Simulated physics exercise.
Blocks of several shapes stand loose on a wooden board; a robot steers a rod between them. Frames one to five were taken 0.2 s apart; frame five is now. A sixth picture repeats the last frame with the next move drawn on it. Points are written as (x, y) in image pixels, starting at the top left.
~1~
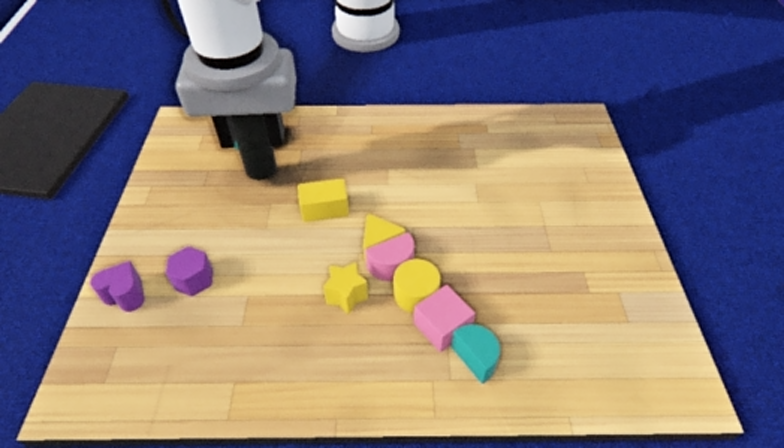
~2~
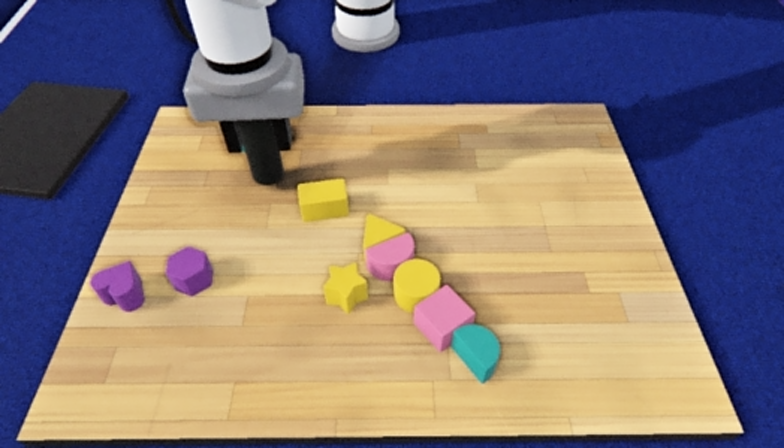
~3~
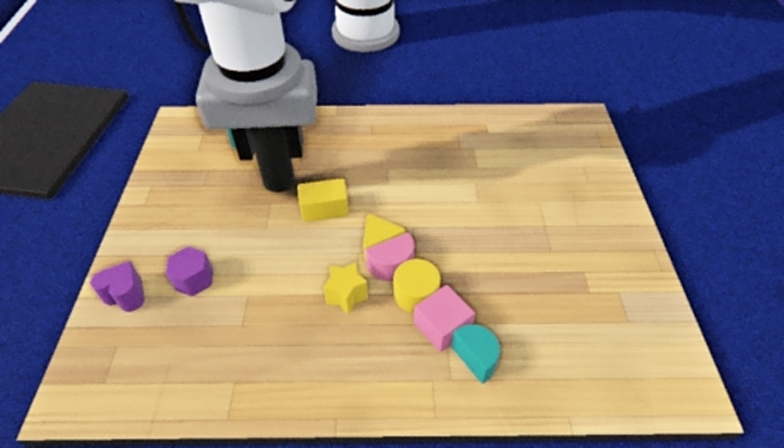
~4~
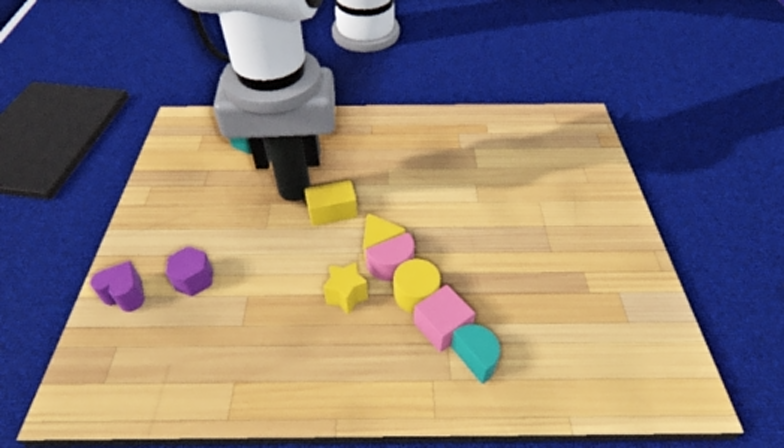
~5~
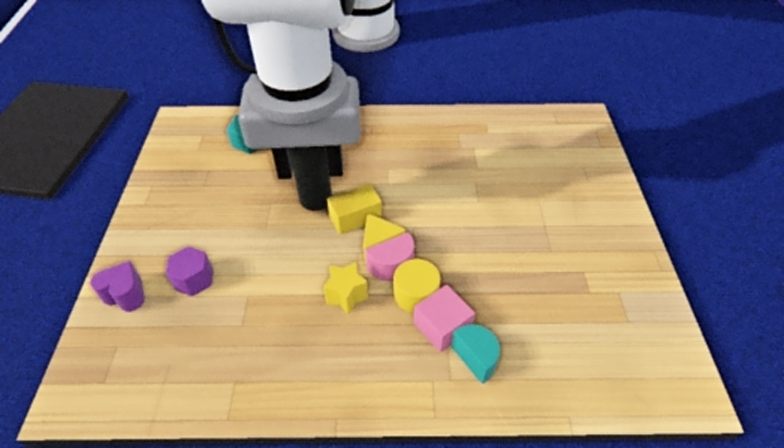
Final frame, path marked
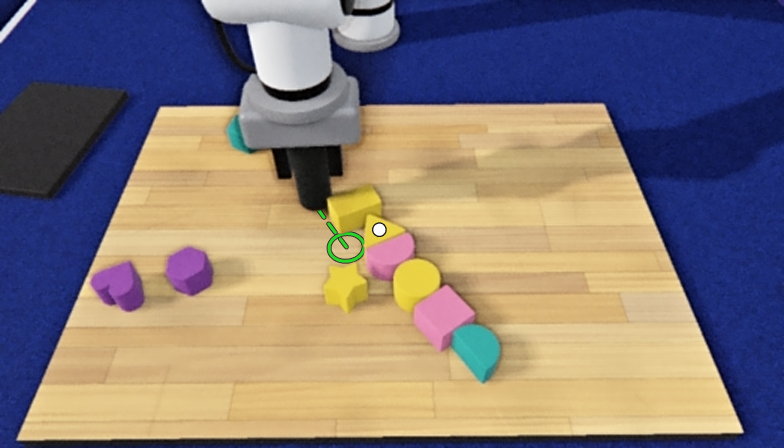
Robot arm moving its black rod rightward across a wooden board, then nudging a yellow oblong block toward a yellow triangular one.
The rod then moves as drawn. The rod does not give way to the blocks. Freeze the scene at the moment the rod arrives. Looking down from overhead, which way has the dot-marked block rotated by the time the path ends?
It goes clockwise.
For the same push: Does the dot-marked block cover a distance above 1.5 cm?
Yes, that is how it ends up.
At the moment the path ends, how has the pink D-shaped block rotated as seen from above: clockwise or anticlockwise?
From above, clockwise.
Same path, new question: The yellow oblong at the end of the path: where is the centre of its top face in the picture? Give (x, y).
In the picture, it is at (370, 207).
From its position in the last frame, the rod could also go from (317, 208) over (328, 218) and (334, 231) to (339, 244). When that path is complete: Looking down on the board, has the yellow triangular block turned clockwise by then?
Going by the path, yes.
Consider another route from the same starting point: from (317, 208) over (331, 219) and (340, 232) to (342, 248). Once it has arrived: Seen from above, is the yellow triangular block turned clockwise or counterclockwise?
From overhead, clockwise.
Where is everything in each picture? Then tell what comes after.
In the first picture, tip of the rod at (262, 171), middles of tops, yellow oblong at (322, 191), yellow triangular block at (379, 230), pink D-shaped block at (393, 249).
In the second picture, rod at (269, 175), nothing pushed.
In the third picture, rod at (280, 182), nothing pushed.
In the fourth picture, rod at (295, 191), yellow oblong at (330, 194).
In the fifth picture, rod at (316, 200), yellow oblong at (354, 200), yellow triangular block at (379, 230), pink D-shaped block at (393, 249).
The line goes from (317, 208) to (347, 247); the dot is on the yellow triangular block.
The first path, step by step. Halfway along, rod at (331, 220); yellow oblong at (366, 204), turned 45° anticlockwise; yellow triangular block at (386, 230), turned 15° clockwise.
At the end, rod at (346, 239); yellow oblong at (370, 207), turned 85° anticlockwise; yellow triangular block at (402, 227), turned 30° clockwise; pink D-shaped block unmoved.
